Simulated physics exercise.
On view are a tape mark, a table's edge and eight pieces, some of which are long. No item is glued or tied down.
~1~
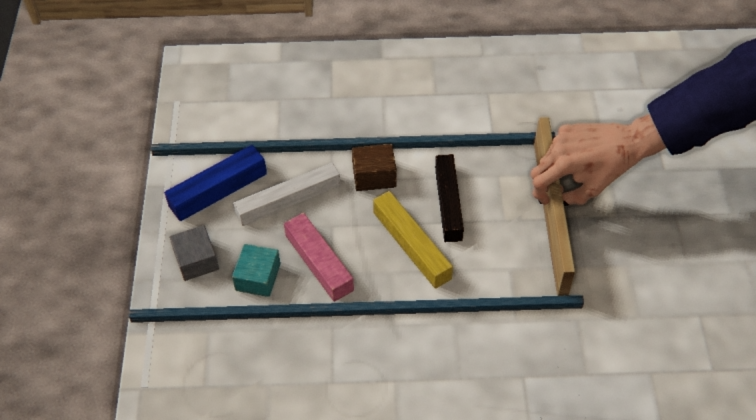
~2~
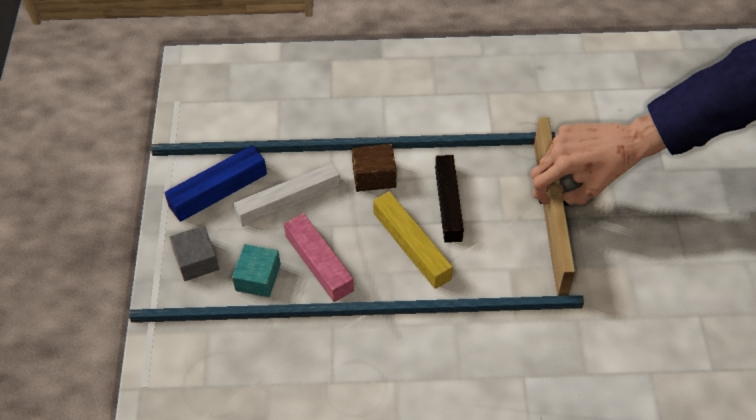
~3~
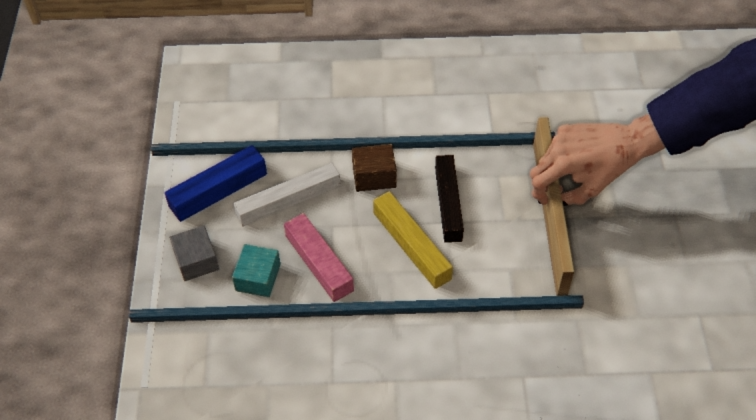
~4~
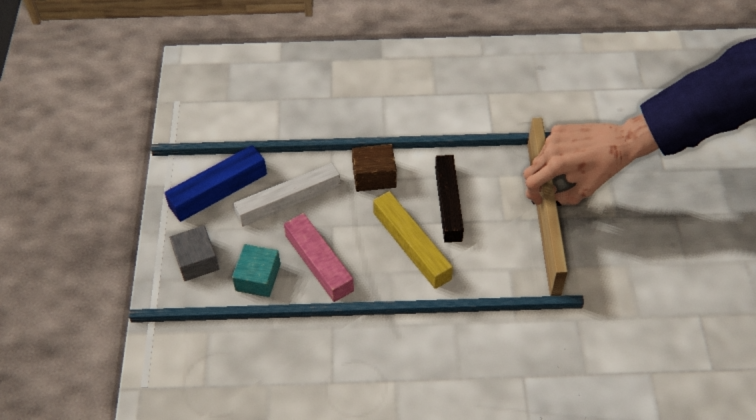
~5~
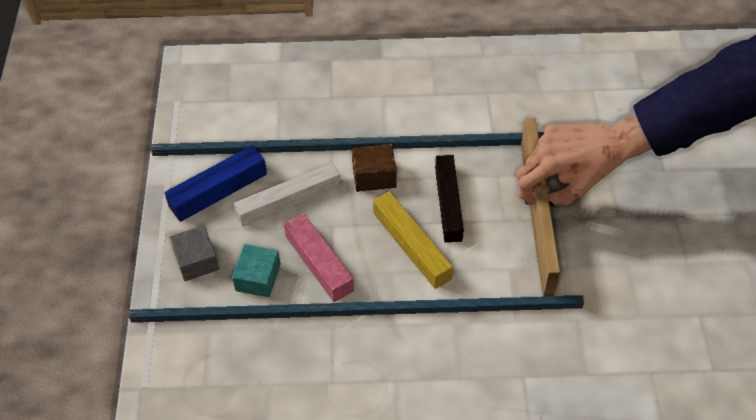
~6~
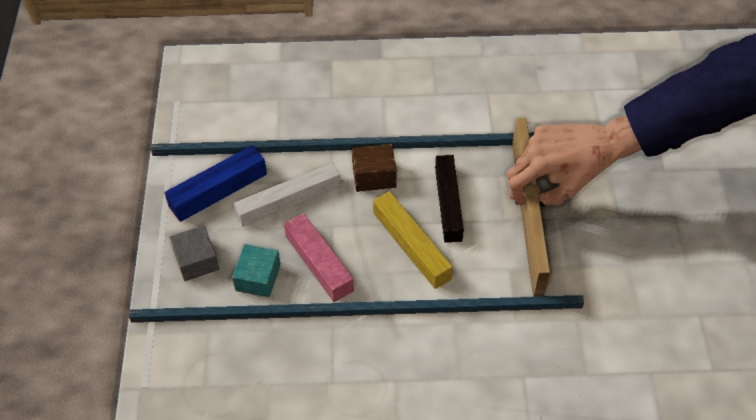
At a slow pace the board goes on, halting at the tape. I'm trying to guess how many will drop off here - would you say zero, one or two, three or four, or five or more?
The pieces lost over the edge are more than four.
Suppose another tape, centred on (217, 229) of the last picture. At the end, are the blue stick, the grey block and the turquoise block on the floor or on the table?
Blue stick - goes down, grey block - goes down, turquoise block - stays in place.
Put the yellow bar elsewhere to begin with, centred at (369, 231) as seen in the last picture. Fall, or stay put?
Yellow bar: Gone.
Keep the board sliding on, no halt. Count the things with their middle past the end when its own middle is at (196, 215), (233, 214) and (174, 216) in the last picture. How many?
In order, that gives 4, then 2, then 6.
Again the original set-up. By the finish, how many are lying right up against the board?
The count in contact is 1.
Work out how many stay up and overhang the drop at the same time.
I'd put it at 0.
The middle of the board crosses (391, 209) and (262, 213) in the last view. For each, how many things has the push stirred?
At the first point the count is 4, at the second it's 8.
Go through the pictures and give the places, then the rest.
The first picture shows grey block (194, 253); blue stick (217, 183); turquoise block (257, 270); board (553, 204); tape (162, 230).
The second picture shows blue stick (217, 183); board (553, 204).
The third picture shows turquoise block (257, 270); brown block (374, 168).
The fourth picture shows grey block (194, 253); black bar (449, 198).
The fifth picture shows blue stick (217, 183); white bar (288, 194).
The sixth picture shows grey block (194, 253); blue stick (217, 183); turquoise block (257, 270); board (530, 205); tape (162, 230).
Soon after, none off yet; grey block at rest near (194, 253); blue stick at rest near (217, 183); turquoise block at rest near (257, 270).
At rest, the number that fall off is five or more; fallen, yellow bar, brown block, pink bar, white bar, turquoise block, blue stick and grey block.
